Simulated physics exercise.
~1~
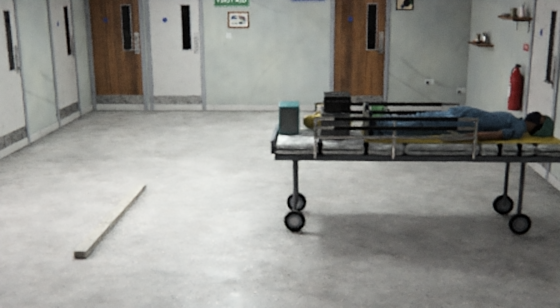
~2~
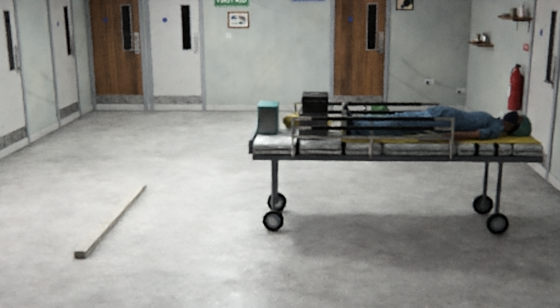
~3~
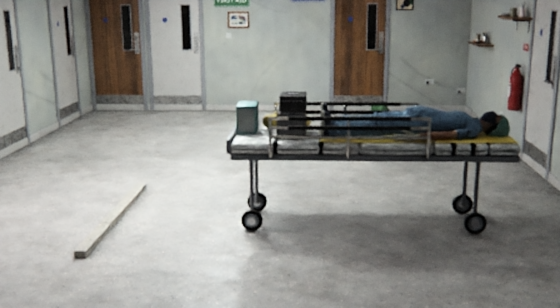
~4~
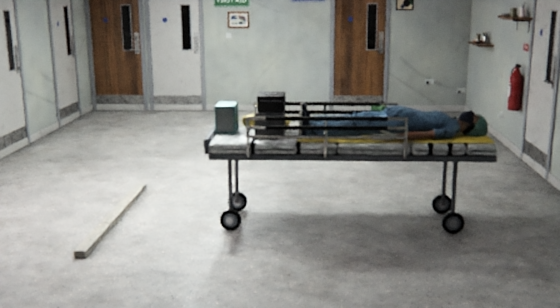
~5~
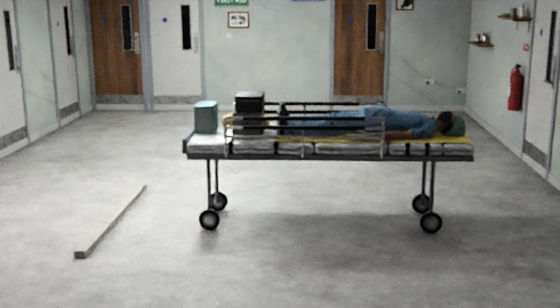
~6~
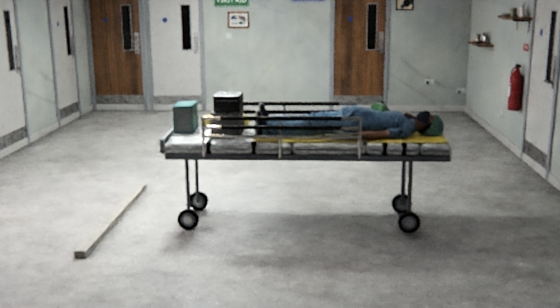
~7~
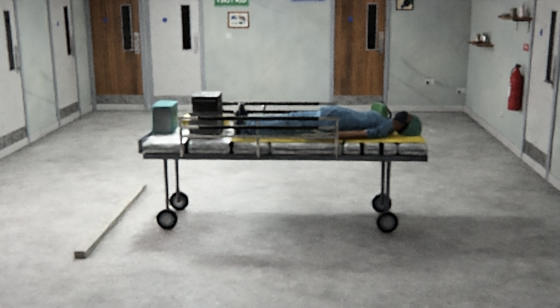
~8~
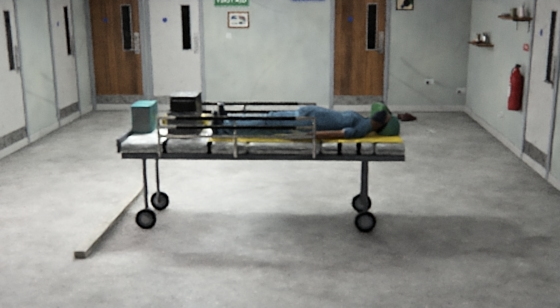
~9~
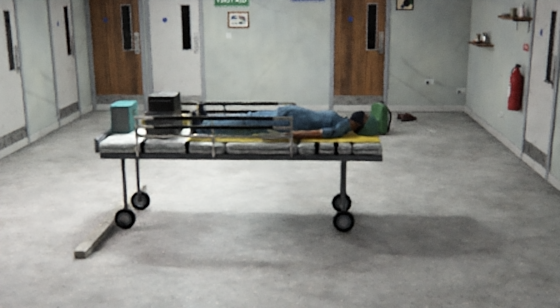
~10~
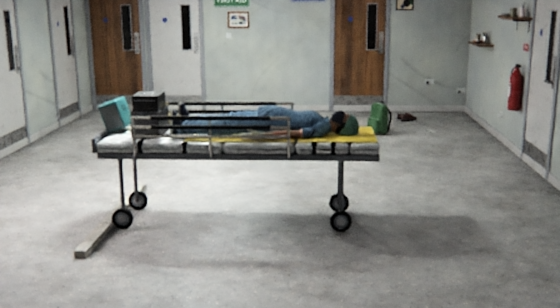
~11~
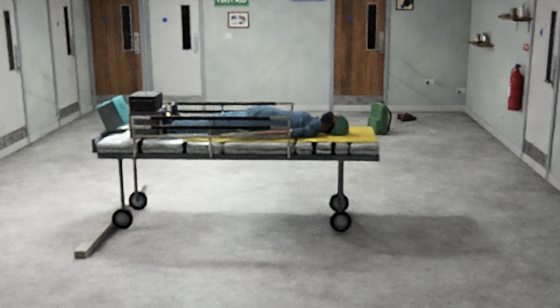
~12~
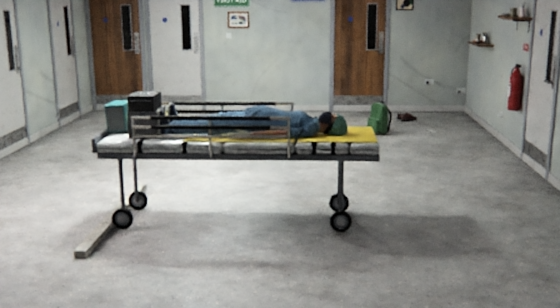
A pale hospital corridor with brown and white doors and a red extinguisher on the right wall is seen from a fixed, slightly raised viewpoint. A person in blue lies face down on a wheeled trolley, with a teal box-like monitor and a black case towards its left end. The trolley rolls steadily left towards a low bar on the floor. Its wheels meet the bar and it stops, staying level. The person and the black case slide a little further left, while the teal monitor tips, then settles upright. Everything seen on the trolley remains aboard.
